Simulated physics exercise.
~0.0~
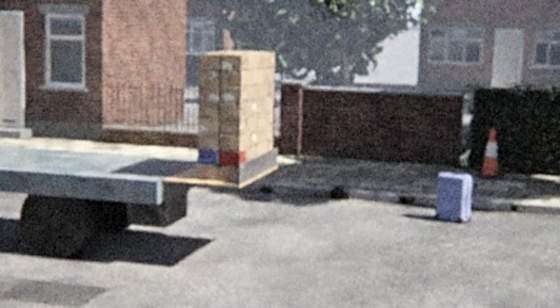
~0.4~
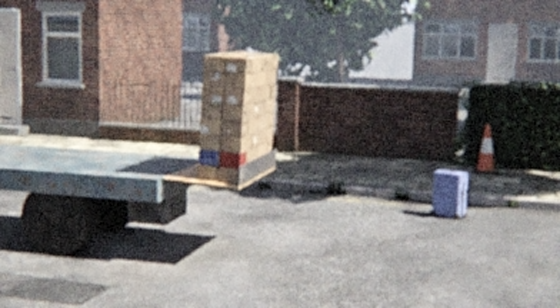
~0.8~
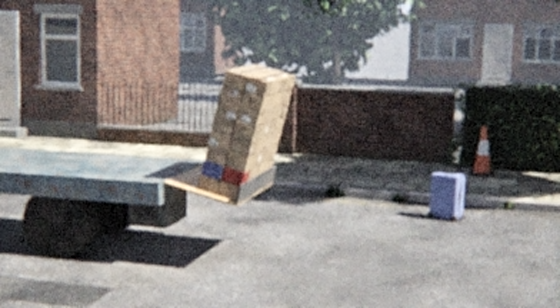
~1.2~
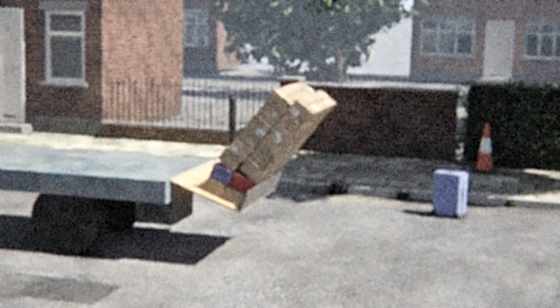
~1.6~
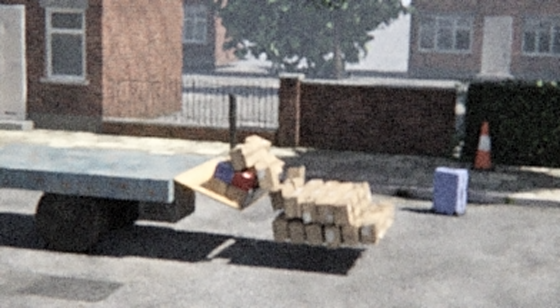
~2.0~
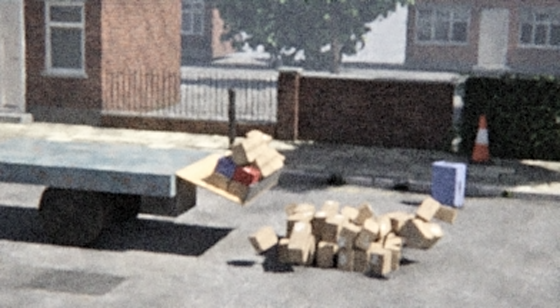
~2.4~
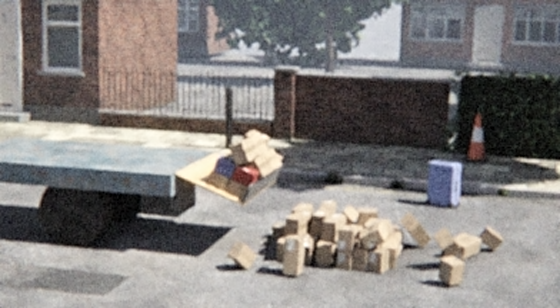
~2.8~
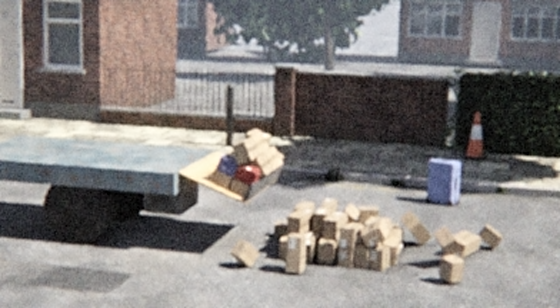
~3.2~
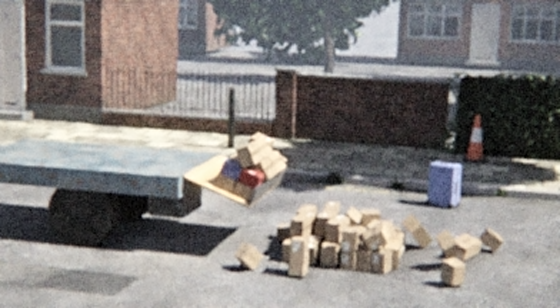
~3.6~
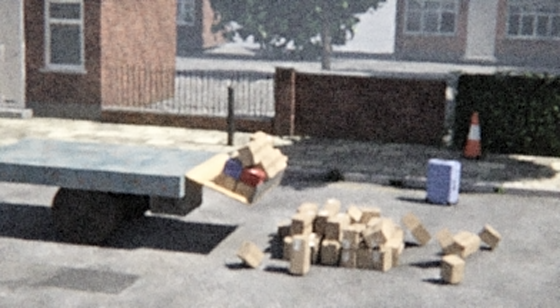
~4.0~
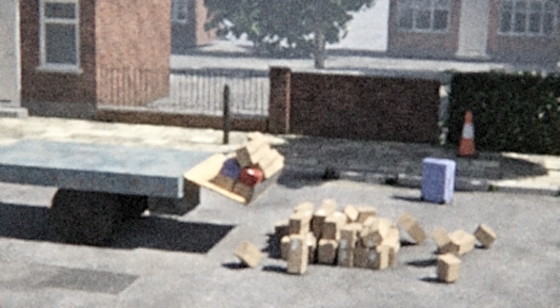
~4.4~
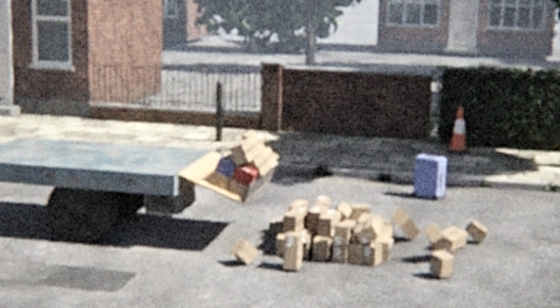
On a street beside brick houses, a flap at the back of a flat-bed tilts down to the right, and its tall stack of parcels leans and topples. Most spill into a scattered heap on the road, while the red and blue parcels and a few others stay on the sloping flap.
